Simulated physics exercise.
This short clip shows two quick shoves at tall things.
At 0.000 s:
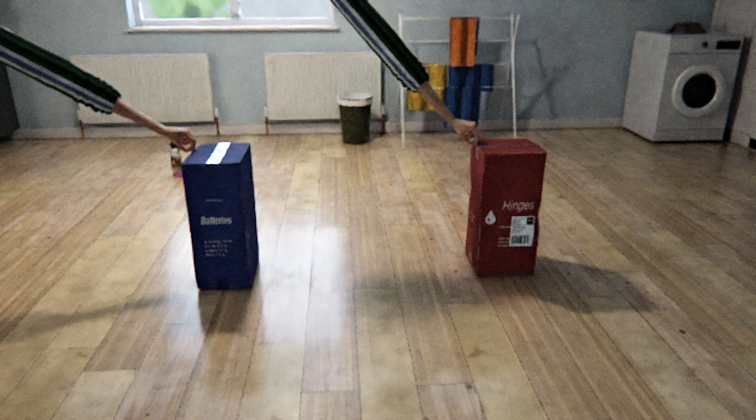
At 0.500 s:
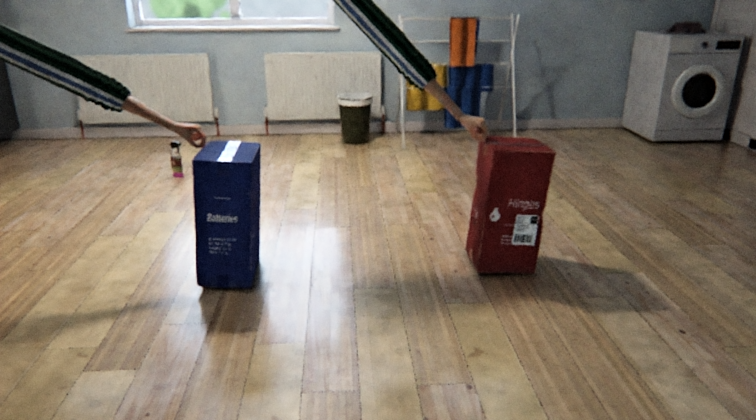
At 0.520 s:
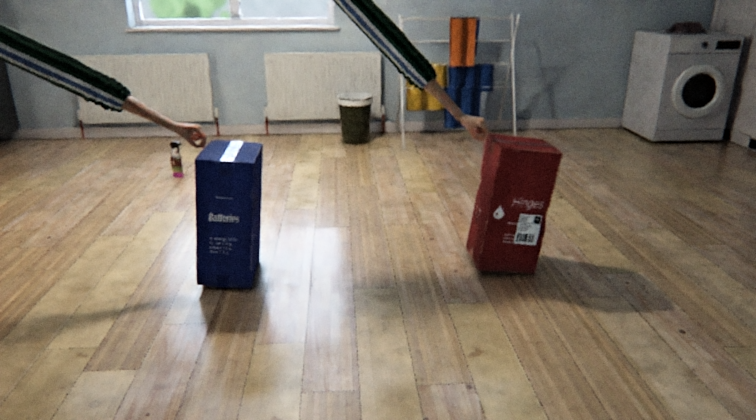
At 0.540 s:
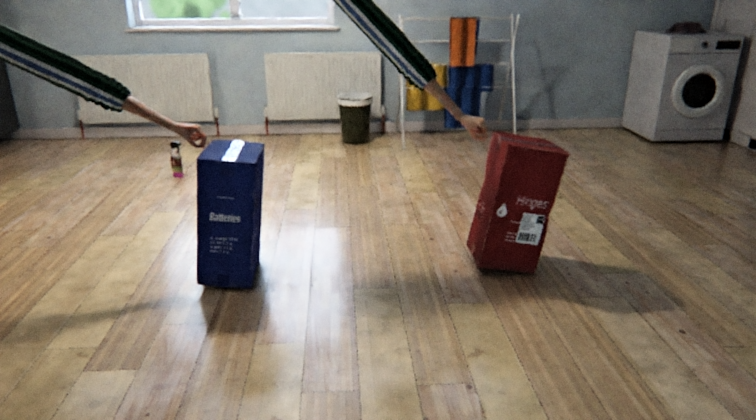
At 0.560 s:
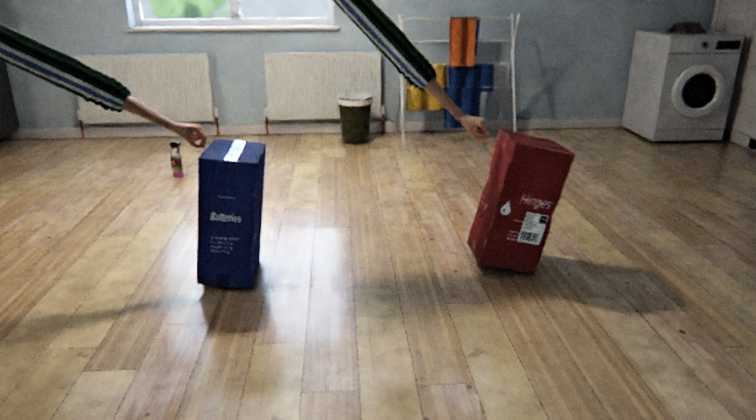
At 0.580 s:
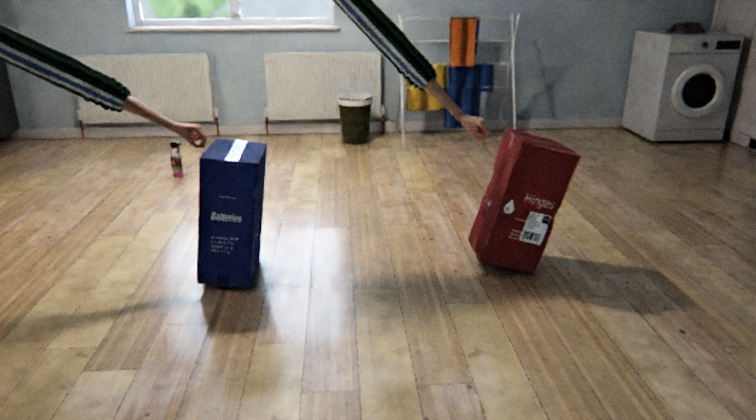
We see two outstretched hands give quick shoves to the tops of a blue box on the left and a red box on the right; the blue one leans slightly rightward while the red one tilts steadily farther right.
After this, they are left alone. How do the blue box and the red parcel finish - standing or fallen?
They finish like this: The blue box standing, the red parcel fallen.
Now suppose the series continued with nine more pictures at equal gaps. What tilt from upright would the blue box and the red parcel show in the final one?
They'd lean some 6° and 35° from upright.
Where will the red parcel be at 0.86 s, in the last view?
Its middle will be near (562, 206).
After 0.86 s, blue box upright near (223, 214); red parcel 51° off upright near (562, 206).
In the end (3.5 s), the blue box settles on its feet, near (224, 215); the red parcel topples, near (589, 235).
